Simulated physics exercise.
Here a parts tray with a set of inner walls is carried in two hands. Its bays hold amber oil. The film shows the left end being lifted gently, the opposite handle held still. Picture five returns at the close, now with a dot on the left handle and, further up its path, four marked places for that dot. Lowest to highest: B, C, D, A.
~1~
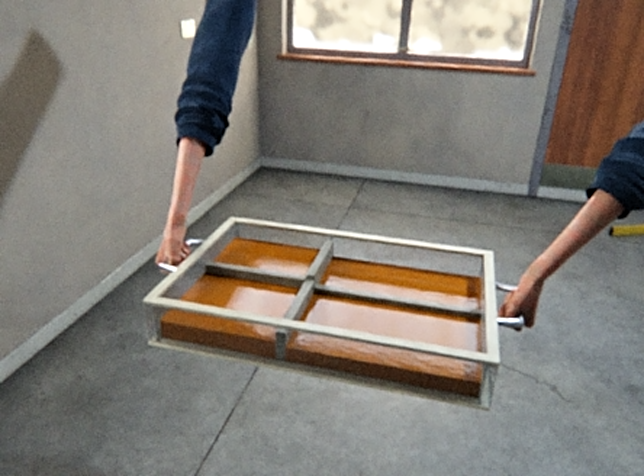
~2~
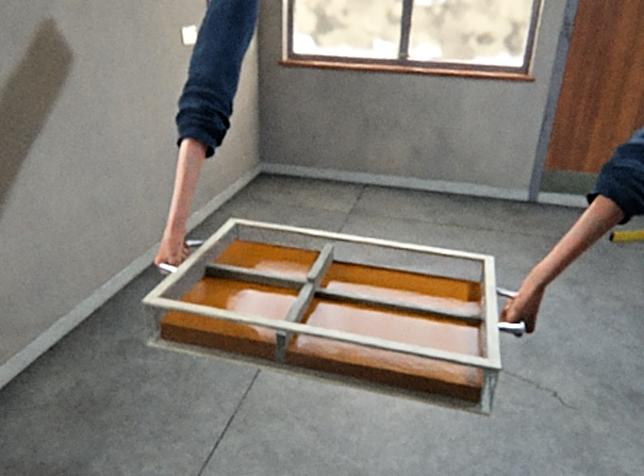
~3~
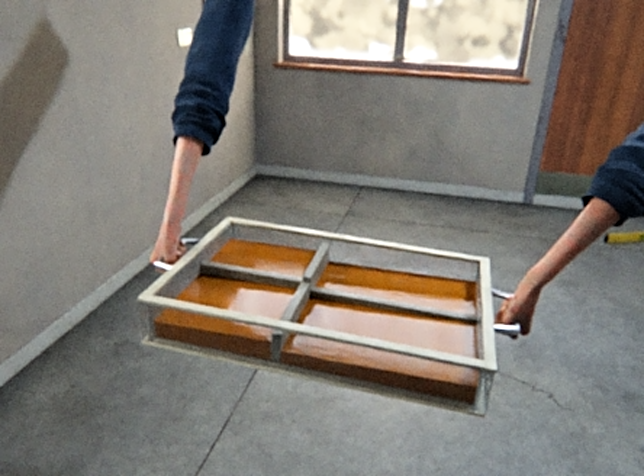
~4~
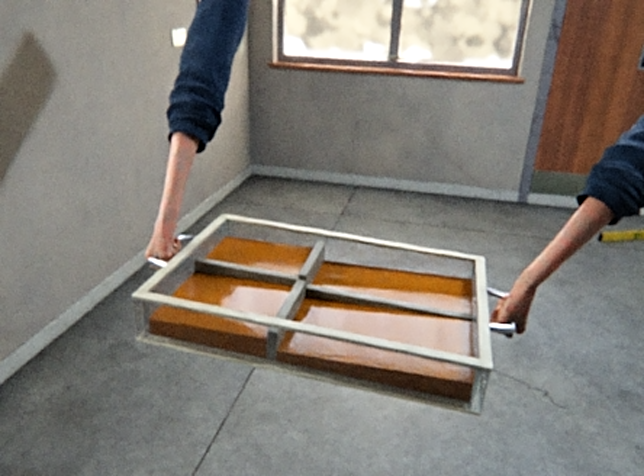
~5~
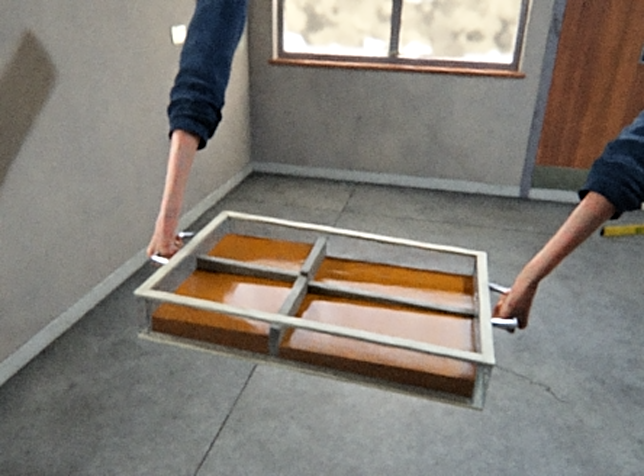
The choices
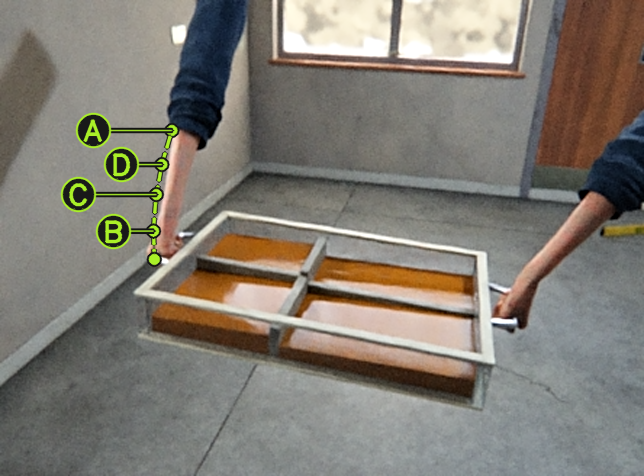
A divided tray of amber oil, held by its handles in two hands above a gray floor, tips very slightly down to the right and shifts a little, while the oil stays within its four bays.
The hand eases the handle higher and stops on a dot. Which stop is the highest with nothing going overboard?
It is C.
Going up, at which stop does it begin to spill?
D it is.
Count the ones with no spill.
Two of them.
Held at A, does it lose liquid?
Yes, that goes wrong.
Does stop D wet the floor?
Yes, it does.
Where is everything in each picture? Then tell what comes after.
The tray is level; deepest in the back left bay, at (270, 259), shallowest in the front right; left handle at (176, 254), in the first picture.
Tipped about 1° down to the right; no wall is crossed; left handle at (176, 255), in the second picture.
Tipped about 2° down to the right; no wall is crossed; left handle at (172, 253), in the third picture.
Tipped about 3° down to the right; no wall is crossed; left handle at (167, 249), in the fourth picture.
Tipped about 3° down to the right; deepest in the back left bay, at (263, 254), shallowest in the front right; left handle at (168, 247), in the fifth picture.
In lime, A at (171, 130); B at (153, 231); C at (156, 194); D at (161, 164).
With A, about 35 % goes over the rim.
With B, nothing spills; the front right bay holds the most.
With C, nothing spills; the front right bay holds the most.
With D, about 13 % goes over the rim.
